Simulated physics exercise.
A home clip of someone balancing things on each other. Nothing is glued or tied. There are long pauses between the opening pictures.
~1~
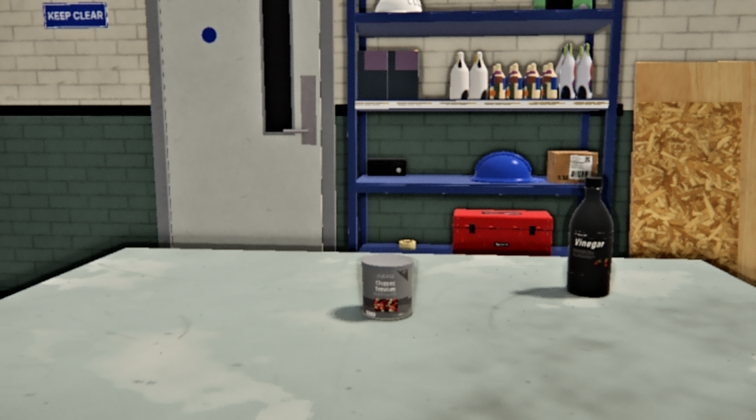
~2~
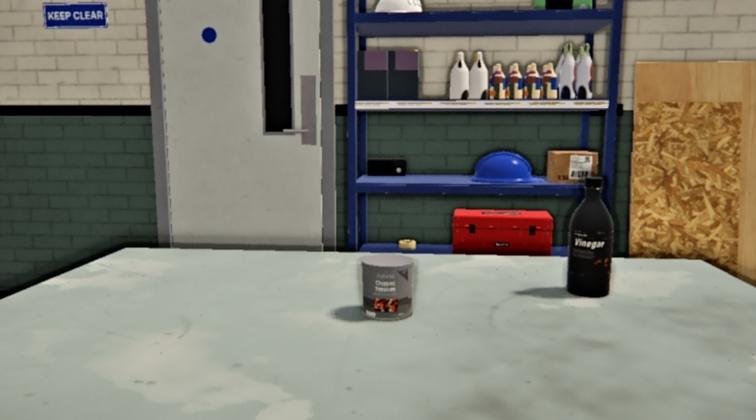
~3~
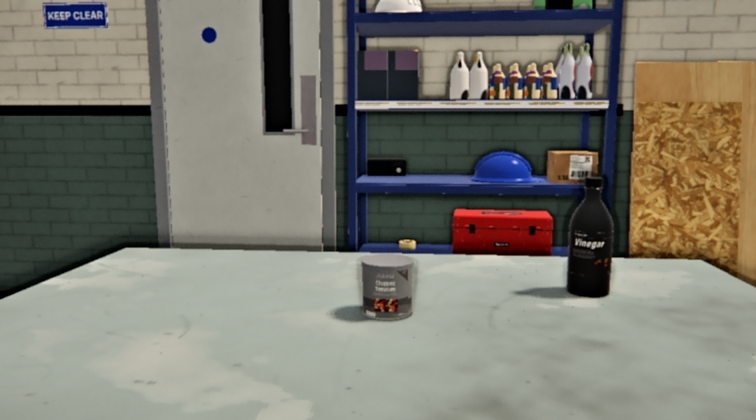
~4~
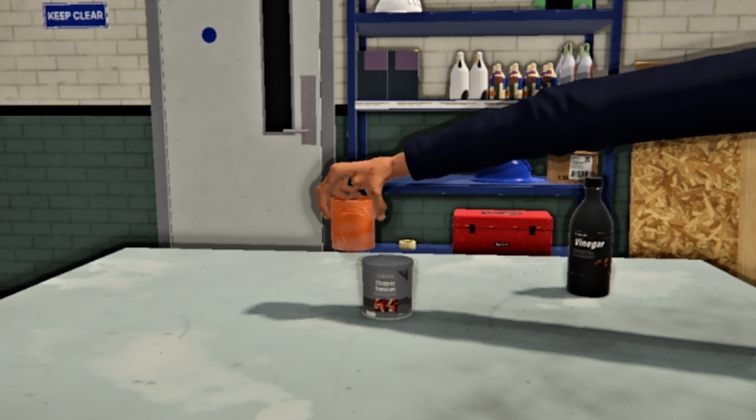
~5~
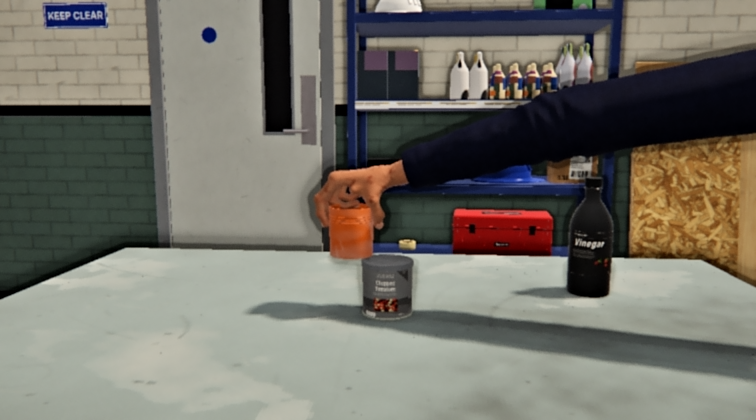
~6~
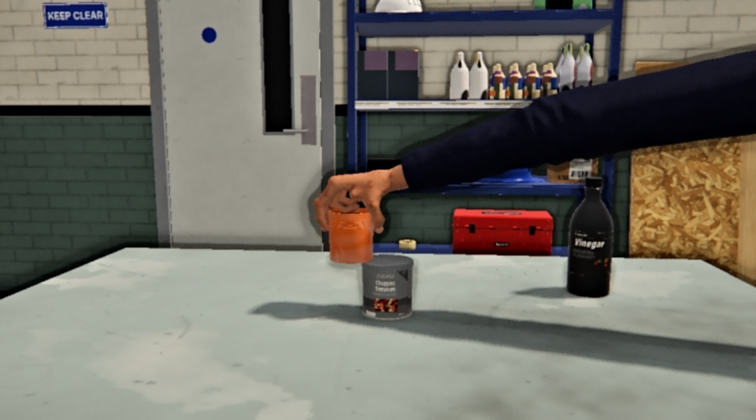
A hand lowers an orange cup toward a grey tin beside a black bottle.
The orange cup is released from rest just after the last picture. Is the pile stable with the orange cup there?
Here the pile loses its balance.
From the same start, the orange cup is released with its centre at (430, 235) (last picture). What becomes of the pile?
Then it gives way.
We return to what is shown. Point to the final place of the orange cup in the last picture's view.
Near (314, 289).
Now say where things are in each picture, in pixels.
In the first picture, the last thing is not in view yet; black bottle (591, 236).
In the second picture, the last thing is not in view yet; black bottle (591, 236).
In the third picture, the last thing is not in view yet; black bottle (591, 236).
In the fourth picture, on its way; orange cup (353, 222); black bottle (591, 236).
In the fifth picture, on its way; orange cup (351, 231); black bottle (591, 236).
In the sixth picture, set down, still held; orange cup (351, 235); black bottle (591, 236).
Then, 0.30 s on from there, orange cup now fallen.
Then, 0.40 s on from there, things are still on the move.
In the end, fallen, orange cup; the other 2 unmoved. At the end, from the last picture's camera, orange cup near (314, 290). The pile comes apart.
